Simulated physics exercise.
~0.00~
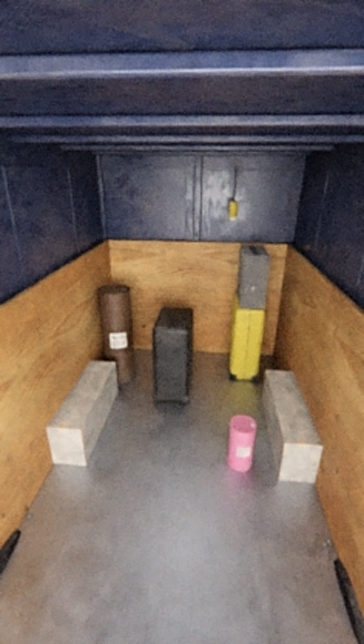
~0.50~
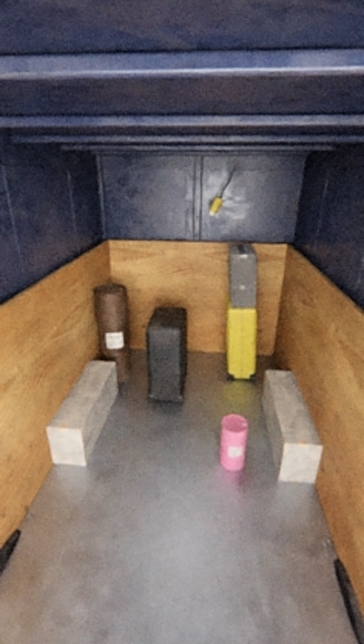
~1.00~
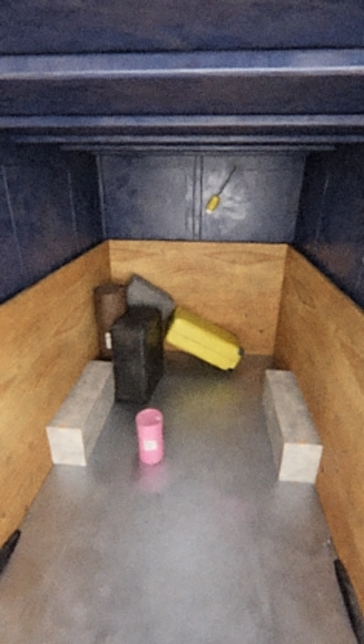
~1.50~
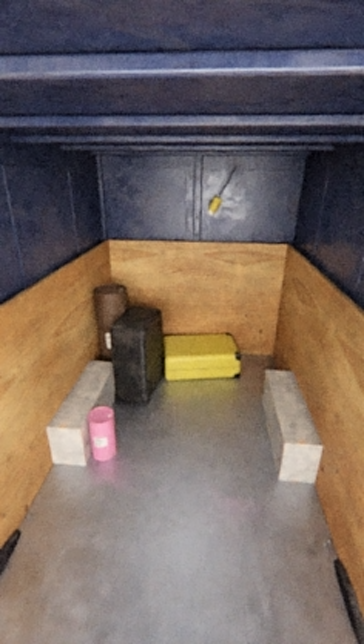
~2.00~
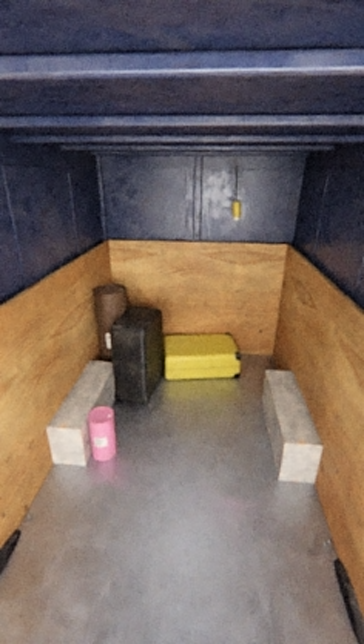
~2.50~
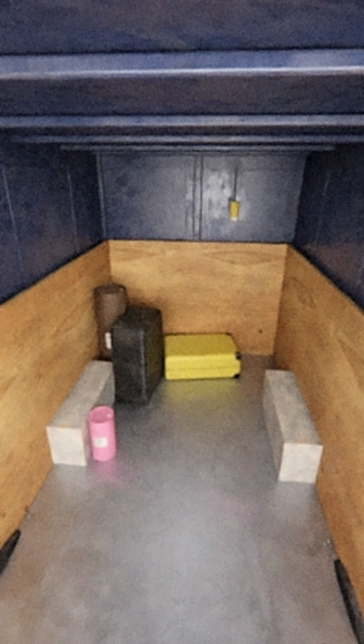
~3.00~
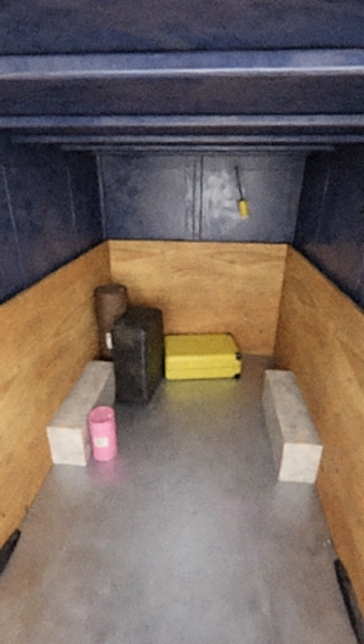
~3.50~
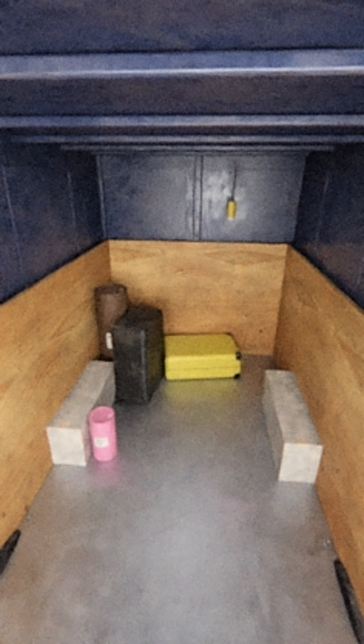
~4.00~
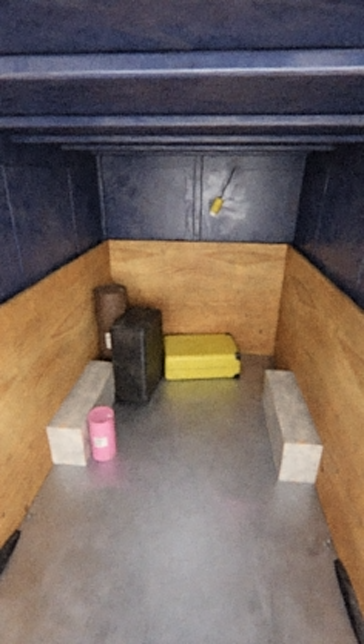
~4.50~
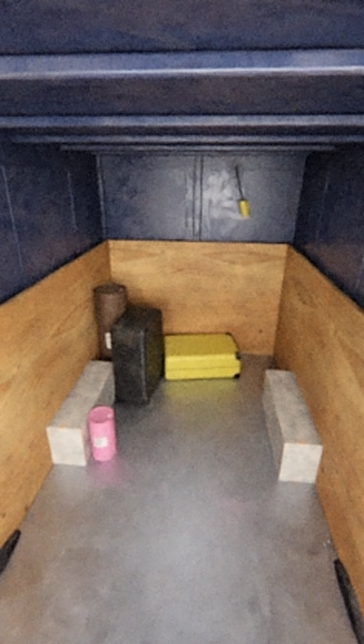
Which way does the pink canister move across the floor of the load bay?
The pink canister moves to the left, staying upright as it crosses from near the right wheel box to the left one.
